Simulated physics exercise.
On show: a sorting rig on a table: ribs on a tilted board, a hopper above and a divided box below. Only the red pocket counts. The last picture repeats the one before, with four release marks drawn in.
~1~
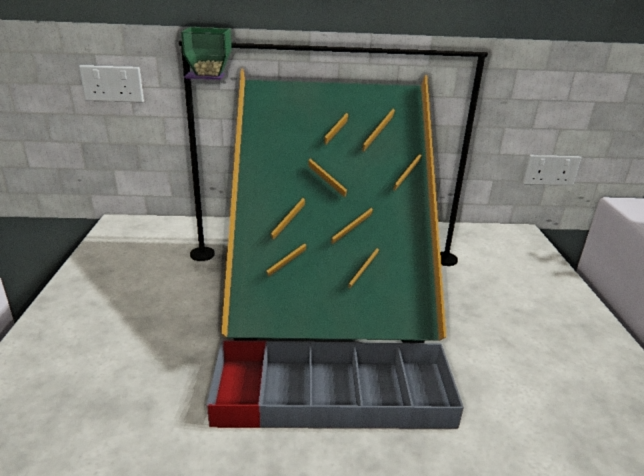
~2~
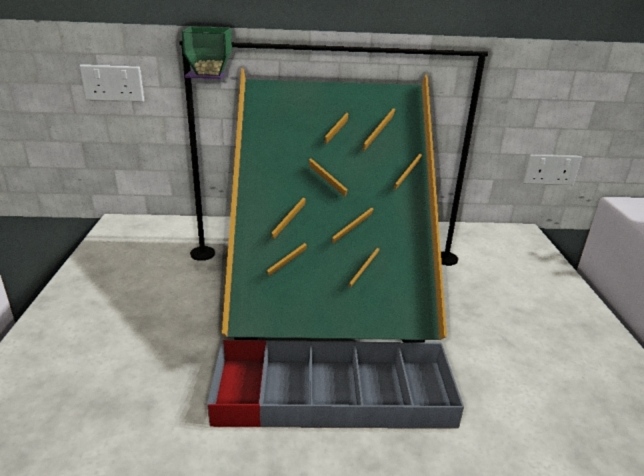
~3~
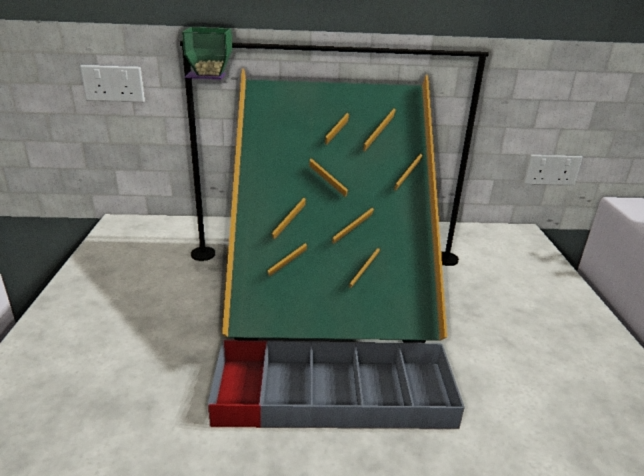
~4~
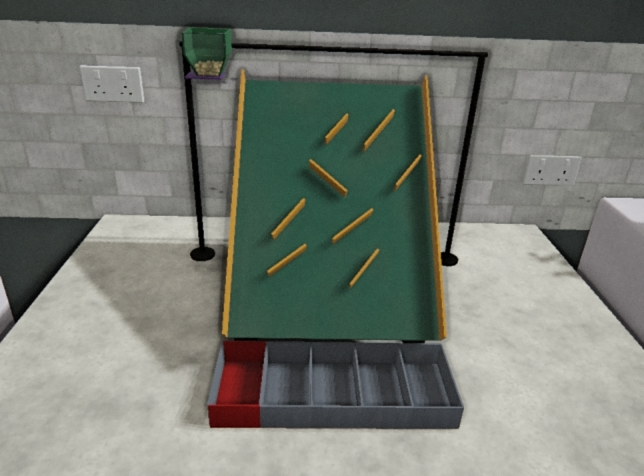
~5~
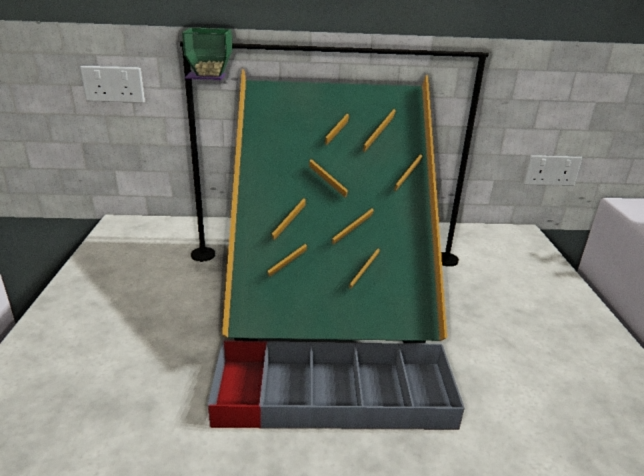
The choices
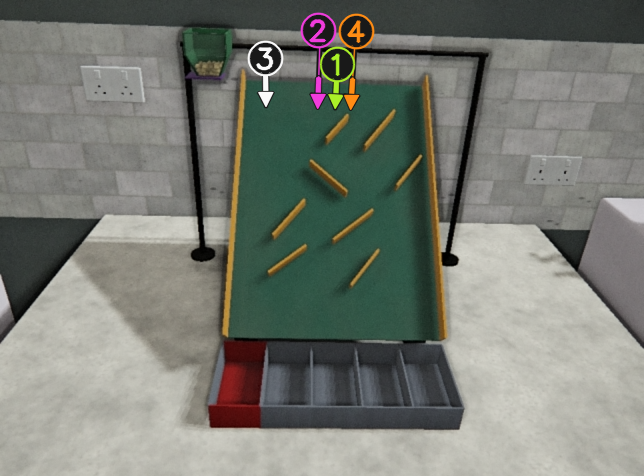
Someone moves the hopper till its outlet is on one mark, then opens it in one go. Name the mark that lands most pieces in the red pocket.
Use mark 3.
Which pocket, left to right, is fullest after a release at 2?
It is the first one.
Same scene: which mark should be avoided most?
Mark 4.
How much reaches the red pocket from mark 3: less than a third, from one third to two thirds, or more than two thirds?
It is more than two thirds.
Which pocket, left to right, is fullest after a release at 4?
It is the second one.
On the marked copy, mark 1 meets the board at (335, 103); mark 2 meets the board at (317, 103); mark 3 meets the board at (265, 101); mark 4 meets the board at (351, 104).
With 1, roughly half in the red pocket, roughly half in other pockets, just a few held on the board.
With 2, roughly two thirds in the red pocket, roughly a third in other pockets.
With 3, almost all in the red pocket, about a tenth outside the box.
With 4, roughly a third in the red pocket, roughly two thirds in other pockets.
